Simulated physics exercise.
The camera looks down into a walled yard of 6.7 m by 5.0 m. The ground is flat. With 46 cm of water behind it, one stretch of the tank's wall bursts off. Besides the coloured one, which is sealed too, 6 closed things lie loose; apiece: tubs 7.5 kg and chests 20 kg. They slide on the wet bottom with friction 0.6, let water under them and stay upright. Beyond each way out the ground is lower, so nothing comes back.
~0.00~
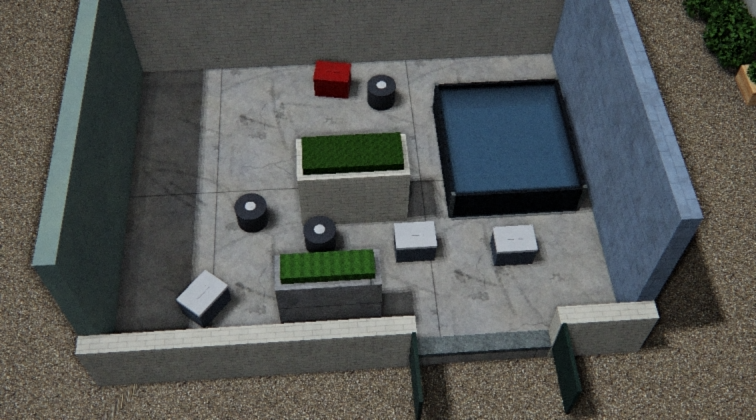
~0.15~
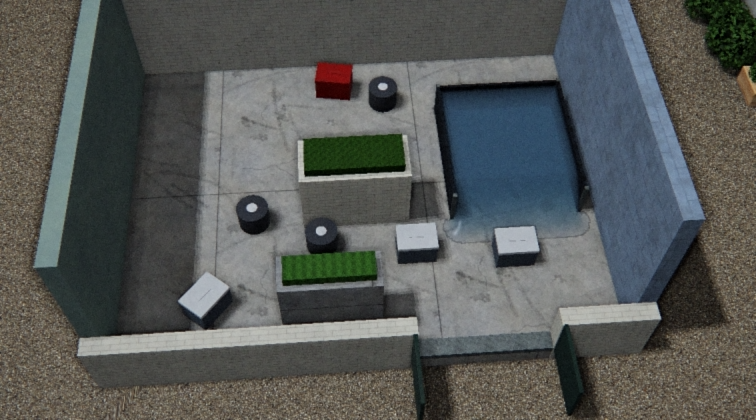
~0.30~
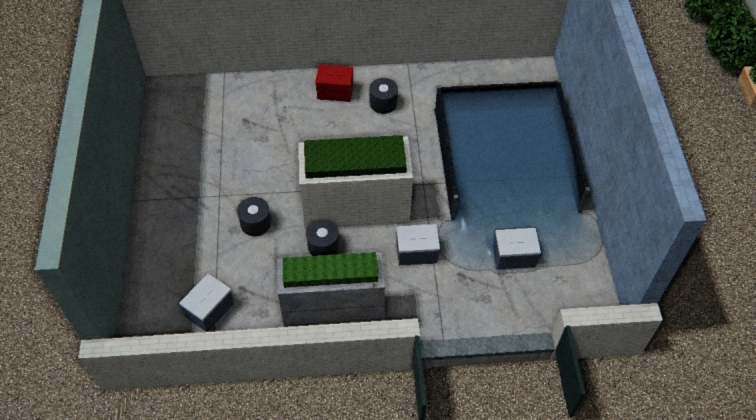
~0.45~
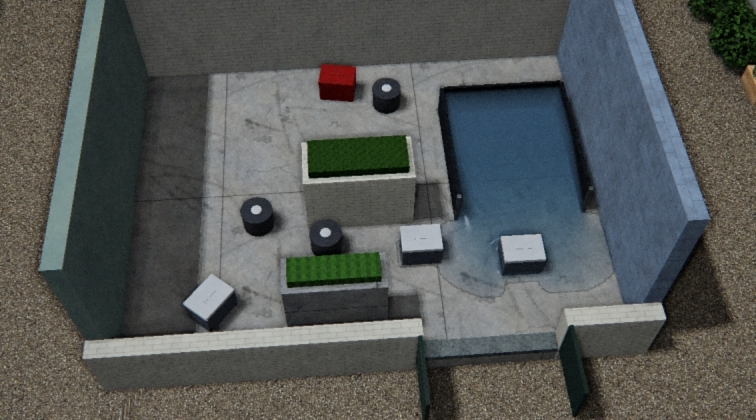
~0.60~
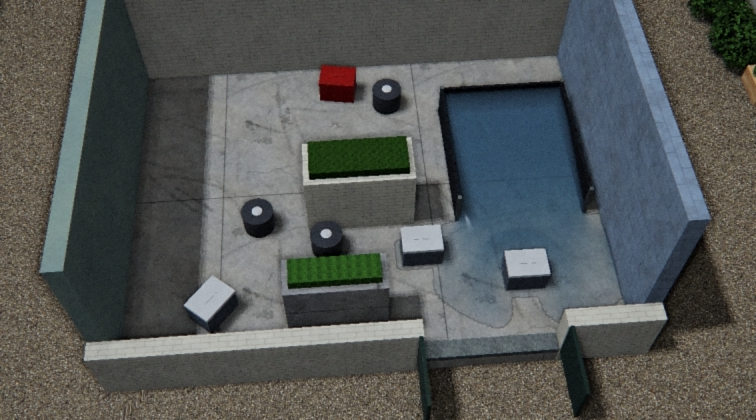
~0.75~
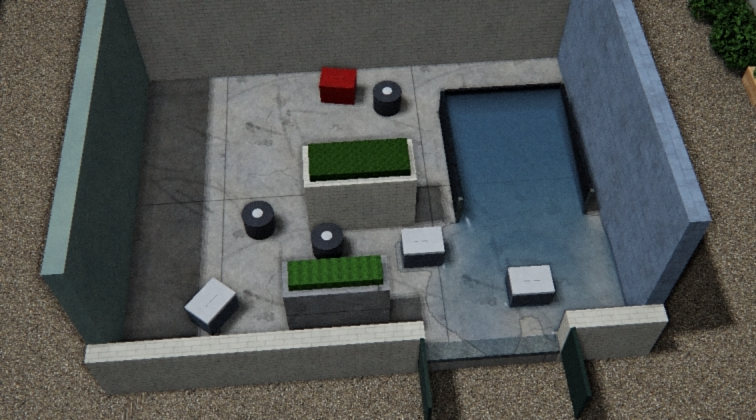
Water stands in a dark-rimmed tank at the right of a walled yard, seen from high above. A red chest sits at the back, three dark round tubs and three white-topped chests lie around two green-topped planters, and open doors flank a front gap. The tank's near side gives way, water spreads forward across the floor, and the rightmost white-topped chest slides toward the front as the view drifts very slightly.
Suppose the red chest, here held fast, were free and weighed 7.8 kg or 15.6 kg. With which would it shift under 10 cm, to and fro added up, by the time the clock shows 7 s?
I expect that the smaller load will do.
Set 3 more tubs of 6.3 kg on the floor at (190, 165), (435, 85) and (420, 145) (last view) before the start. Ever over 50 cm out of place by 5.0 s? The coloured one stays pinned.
In turn: Under, short of it, under.
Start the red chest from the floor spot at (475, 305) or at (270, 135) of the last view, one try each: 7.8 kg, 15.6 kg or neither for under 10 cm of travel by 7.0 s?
In turn: Neither holds; either load holds.
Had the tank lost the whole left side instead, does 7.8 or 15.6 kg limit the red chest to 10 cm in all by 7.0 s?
In that case neither weight holds it.
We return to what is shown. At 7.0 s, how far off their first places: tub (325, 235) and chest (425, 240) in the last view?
In that order: 40 cm, 0 cm.
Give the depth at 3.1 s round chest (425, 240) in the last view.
Roughly 2 cm.
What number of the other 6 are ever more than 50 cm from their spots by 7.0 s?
1 of them.
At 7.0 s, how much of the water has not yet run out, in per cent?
About 50 per cent.
After 1.4 s the red chest would be 0 cm from its start with 7.8 kg and 0 cm from its start with 15.6 kg; 0 cm of water round it then.
After 3.1 s the red chest would be 0 cm from its start with 7.8 kg and 0 cm from its start with 15.6 kg; 0 cm of water round it then.
After 4.9 s the red chest would be 0 cm from its start with 7.8 kg and 0 cm from its start with 15.6 kg; 0 cm of water round it then.
After 7.0 s the red chest would be 0 cm from its start with 7.8 kg and 0 cm from its start with 15.6 kg; 0 cm of water round it then.
